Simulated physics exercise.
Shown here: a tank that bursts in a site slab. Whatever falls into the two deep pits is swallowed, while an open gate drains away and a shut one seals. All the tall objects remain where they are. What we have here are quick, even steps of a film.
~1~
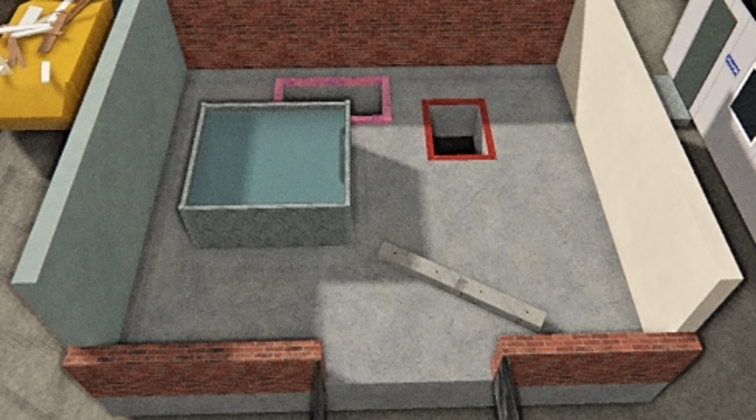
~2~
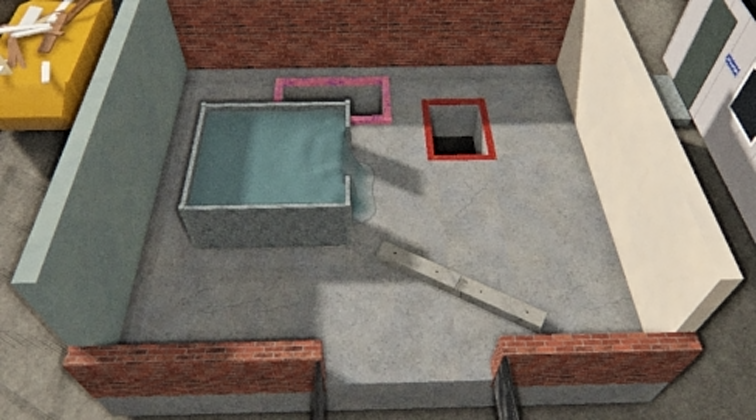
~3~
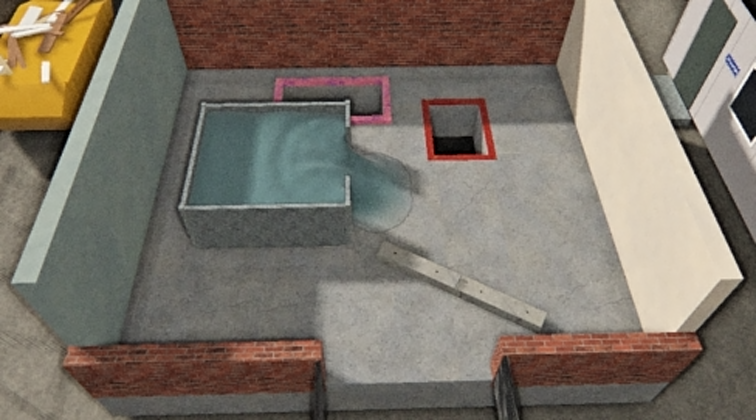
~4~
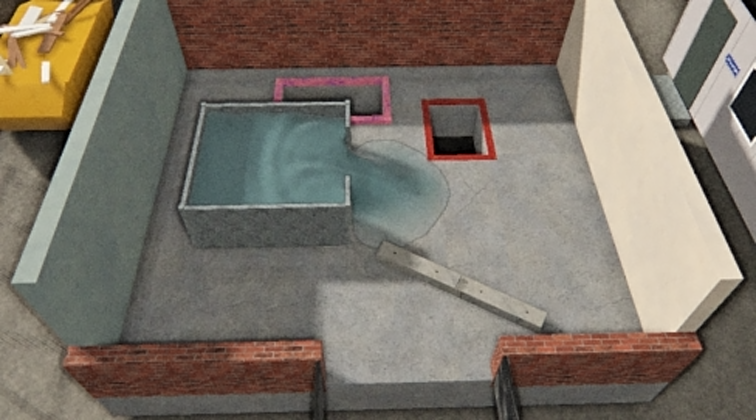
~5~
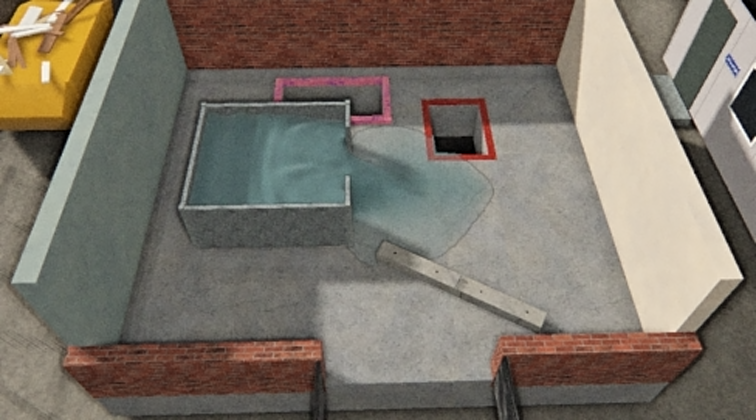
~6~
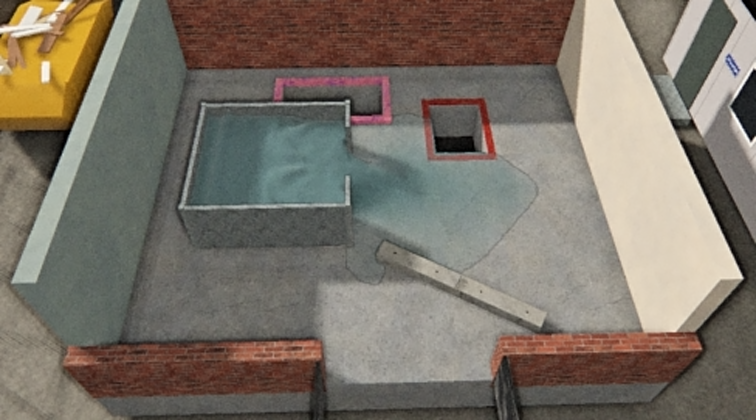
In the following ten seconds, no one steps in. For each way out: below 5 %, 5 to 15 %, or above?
The gate will drain shy of five per cent. The red pit will drain in excess of fifteen per cent. The pink pit will drain shy of five per cent.
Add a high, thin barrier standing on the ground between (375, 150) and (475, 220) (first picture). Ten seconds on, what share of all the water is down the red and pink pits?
Approximate split, red: 12 in a hundred; pink: 6 in a hundred.
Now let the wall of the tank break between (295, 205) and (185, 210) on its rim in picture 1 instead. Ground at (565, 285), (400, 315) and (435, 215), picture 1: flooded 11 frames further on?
Point 1: Unwetted; point 2: Inundated; point 3: Unwetted.
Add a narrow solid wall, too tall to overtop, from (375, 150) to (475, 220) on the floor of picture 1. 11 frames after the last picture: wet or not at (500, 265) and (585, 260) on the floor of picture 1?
Going one by one, you'd find the first inundated and then the other inundated.
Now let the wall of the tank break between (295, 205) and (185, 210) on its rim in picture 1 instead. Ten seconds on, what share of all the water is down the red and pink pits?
Lab note - share by pit: Red 10 %, pink 2 %.
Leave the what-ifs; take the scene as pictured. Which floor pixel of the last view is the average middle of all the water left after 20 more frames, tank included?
Around (410, 205).
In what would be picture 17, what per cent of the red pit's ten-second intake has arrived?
Roughly 30 per cent.
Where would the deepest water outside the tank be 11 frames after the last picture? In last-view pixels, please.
Around (649, 357).
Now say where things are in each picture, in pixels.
Still water in the water tank at (272, 155), in the first picture.
The front is at (362, 218), out from the gap at (347, 177), in the second picture.
Water pours out at (347, 179) and has run to (405, 208), in the third picture.
The front is at (441, 178), out from the gap at (347, 180), in the fourth picture.
Water pours out at (347, 180) and has run to (488, 192), in the fifth picture.
The front is at (531, 194), out from the gap at (347, 179), in the sixth picture.
A moment on, water covers 35 % of the floor; the gate 0 %, the red pit 4 %, the pink pit 0 %.
Next, water covers 40 % of the floor; the gate 0 %, the red pit 8 %, the pink pit 0 %.
Then, water covers 50 % of the floor; the gate 0 %, the red pit 13 %, the pink pit 0 %.
Later, water covers 80 % of the floor; the gate 1 %, the red pit 19 %, the pink pit 0 %.
In the end, water covers 95 % of the floor; the gate 2 %, the red pit 27 %, the pink pit 0 %.
